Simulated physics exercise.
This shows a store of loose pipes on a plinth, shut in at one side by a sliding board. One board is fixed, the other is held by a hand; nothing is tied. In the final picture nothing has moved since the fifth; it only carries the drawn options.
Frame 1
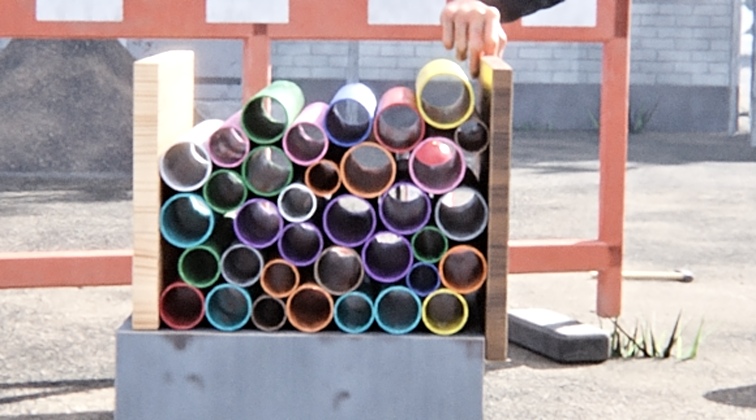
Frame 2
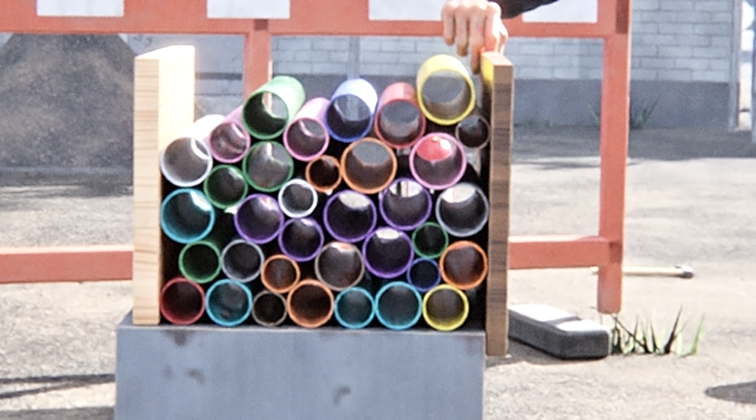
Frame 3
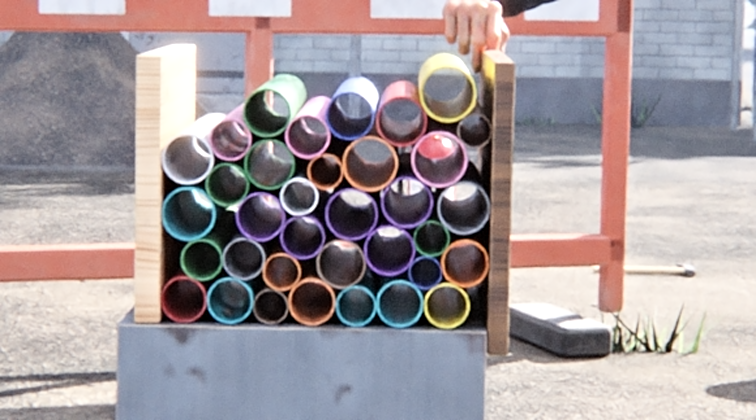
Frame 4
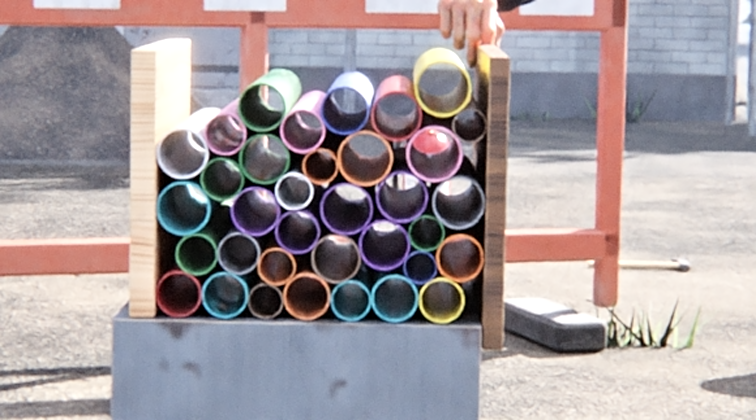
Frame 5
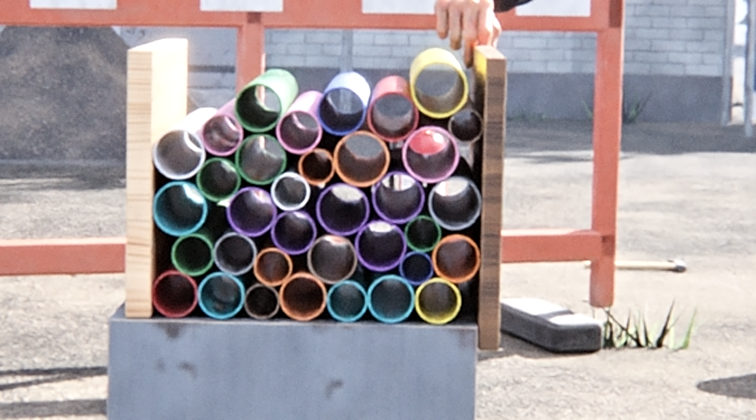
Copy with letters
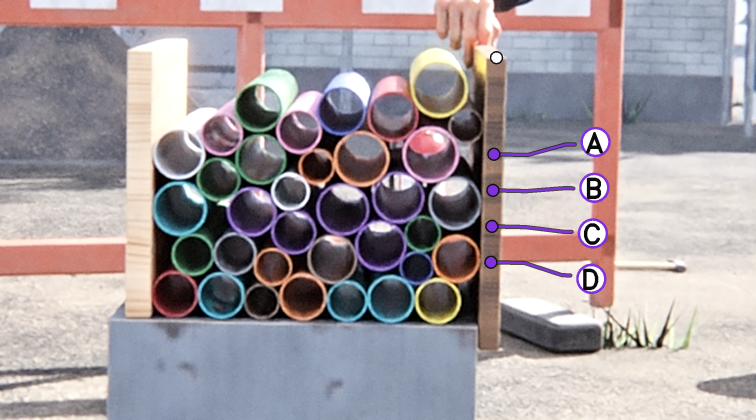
A sunlit paved yard with a pale block wall and a red-orange barrier behind is seen from the front, close to level. Loose pipes rimmed in purple, turquoise, green, orange, red and yellow lie stacked on a grey plinth between two upright wooden boards, a hand resting atop the right one. The pipes, boards and hand stay practically still while the camera drifts slightly downward, then a little right.
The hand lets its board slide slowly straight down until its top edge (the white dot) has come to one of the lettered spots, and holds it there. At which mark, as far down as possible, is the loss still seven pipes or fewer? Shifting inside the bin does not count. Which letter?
Lower it to D and no more.
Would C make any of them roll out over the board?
Yes.
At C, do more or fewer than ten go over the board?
At C, fewer than ten.
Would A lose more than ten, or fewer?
Fewer than ten.
On the marked copy, A at (494, 154); B at (493, 190); C at (492, 226); D at (491, 262); the white dot at (497, 57).
Following D. Soon after the start, top of the board (483, 146).
Later, top of the board (481, 244).
In the end, top of the board (480, 261), five out over the board.
As for the rest, A one out over the board; B one out over the board; C two out over the board.
